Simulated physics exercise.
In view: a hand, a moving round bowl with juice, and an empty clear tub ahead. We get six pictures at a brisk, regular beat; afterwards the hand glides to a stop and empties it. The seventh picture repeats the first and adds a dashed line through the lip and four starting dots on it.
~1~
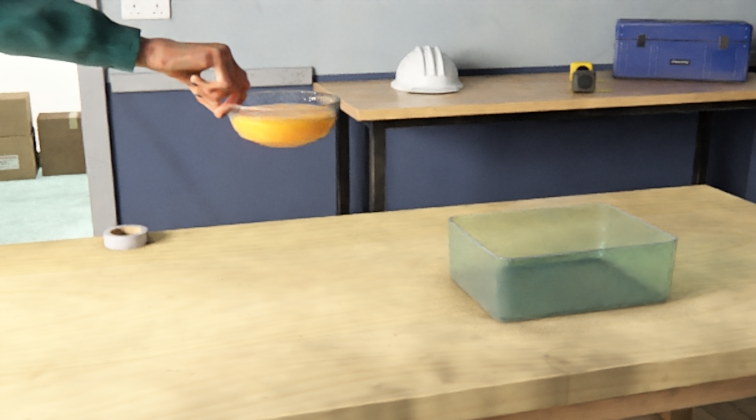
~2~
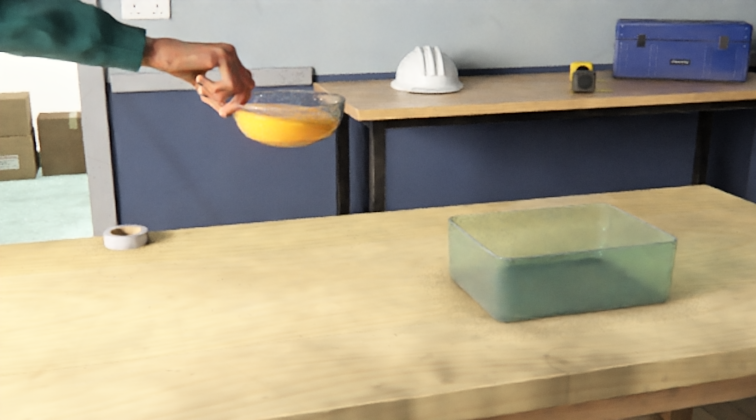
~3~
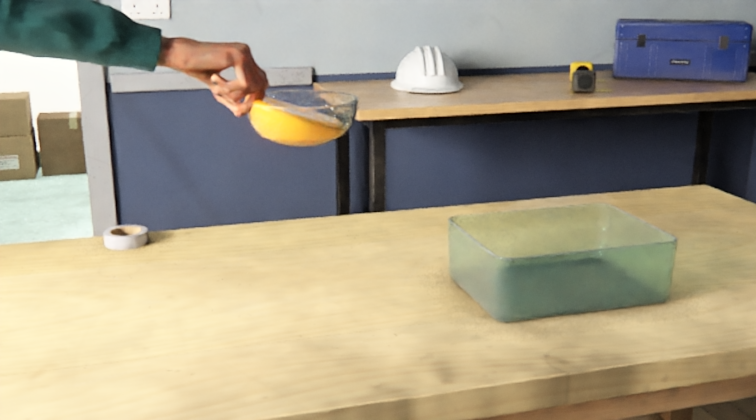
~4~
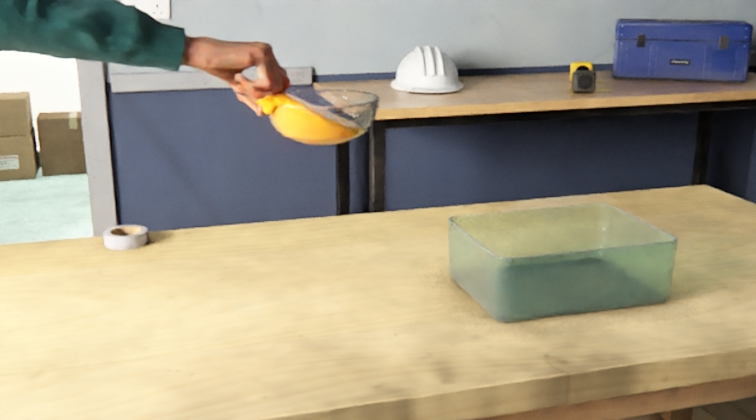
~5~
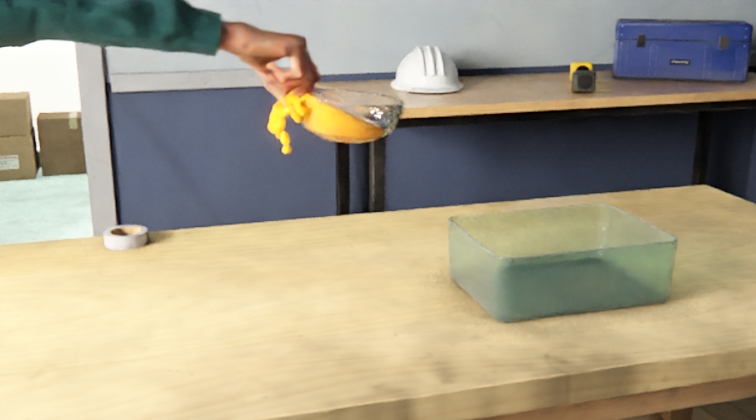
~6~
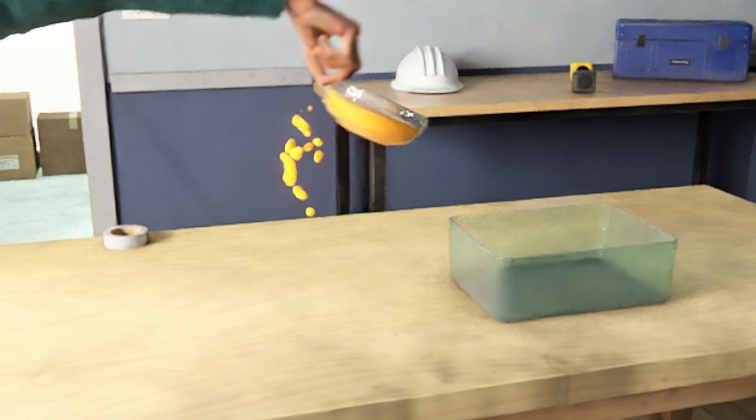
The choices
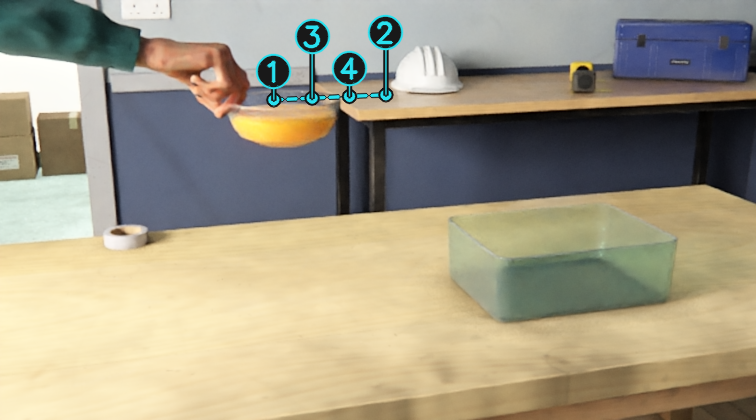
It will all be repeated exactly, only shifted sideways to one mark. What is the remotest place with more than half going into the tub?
Dot 1.
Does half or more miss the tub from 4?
No, that is safe.
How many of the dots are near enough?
All four.
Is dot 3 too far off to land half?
No.
On the marked copy, 1 at (273, 99); 2 at (385, 94); 3 at (312, 98); 4 at (349, 96).
Choosing 1, about 66 % lands in the tub, 22 % falls short and 13 % goes beside or beyond.
Choosing 2, about 69 % lands in the tub, 16 % falls short and 15 % goes beside or beyond.
Choosing 3, about 74 % lands in the tub, 10 % falls short and 16 % goes beside or beyond.
Choosing 4, about 65 % lands in the tub, 10 % falls short and 25 % goes beside or beyond.
